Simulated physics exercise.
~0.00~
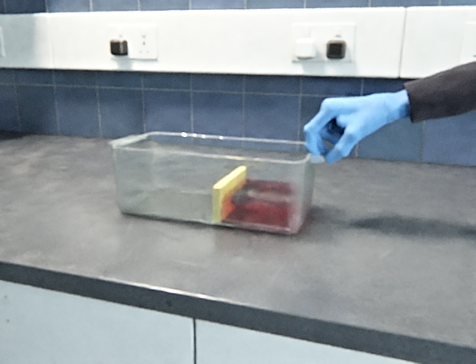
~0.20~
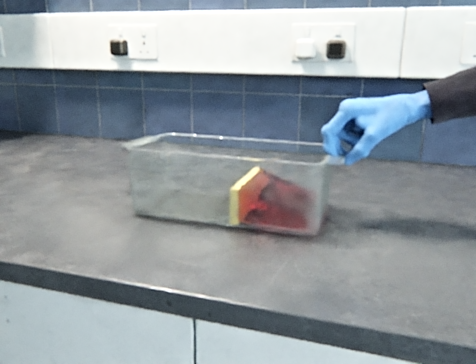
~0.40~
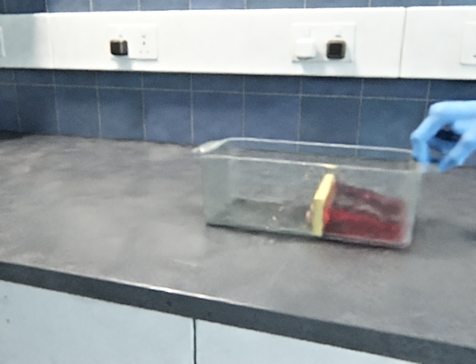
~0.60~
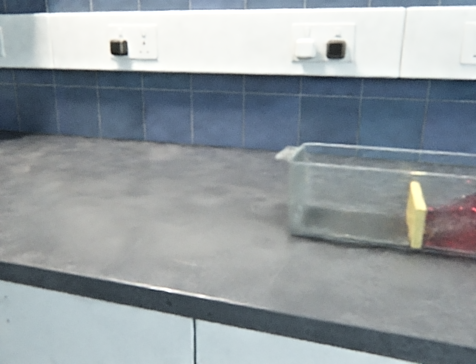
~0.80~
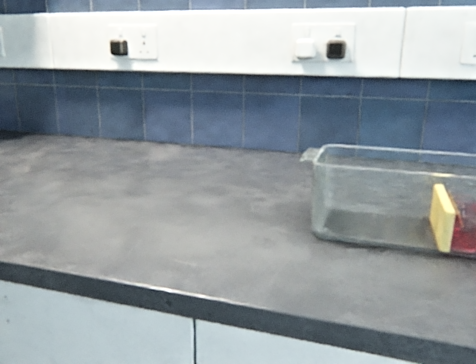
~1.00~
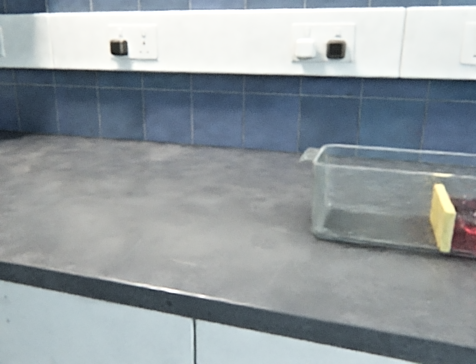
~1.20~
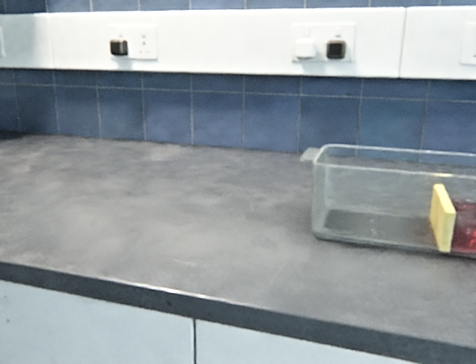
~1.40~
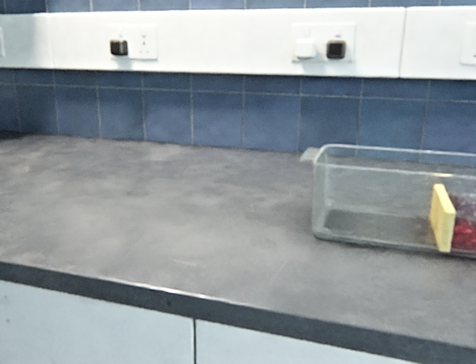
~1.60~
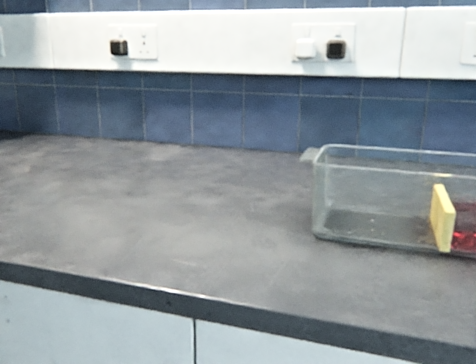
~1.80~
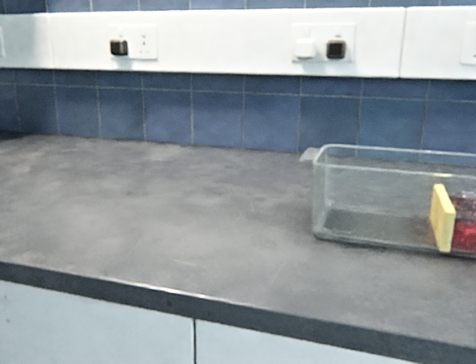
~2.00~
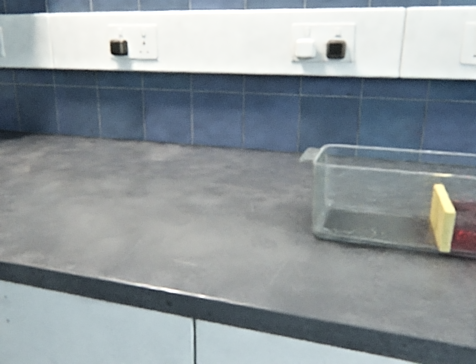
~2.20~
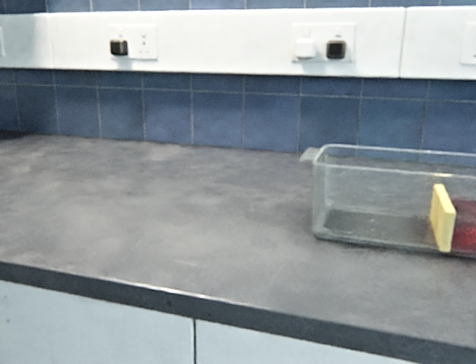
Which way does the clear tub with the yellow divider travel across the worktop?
It moves to the right, pulled by a blue-gloved hand, until it rests partly out of view.
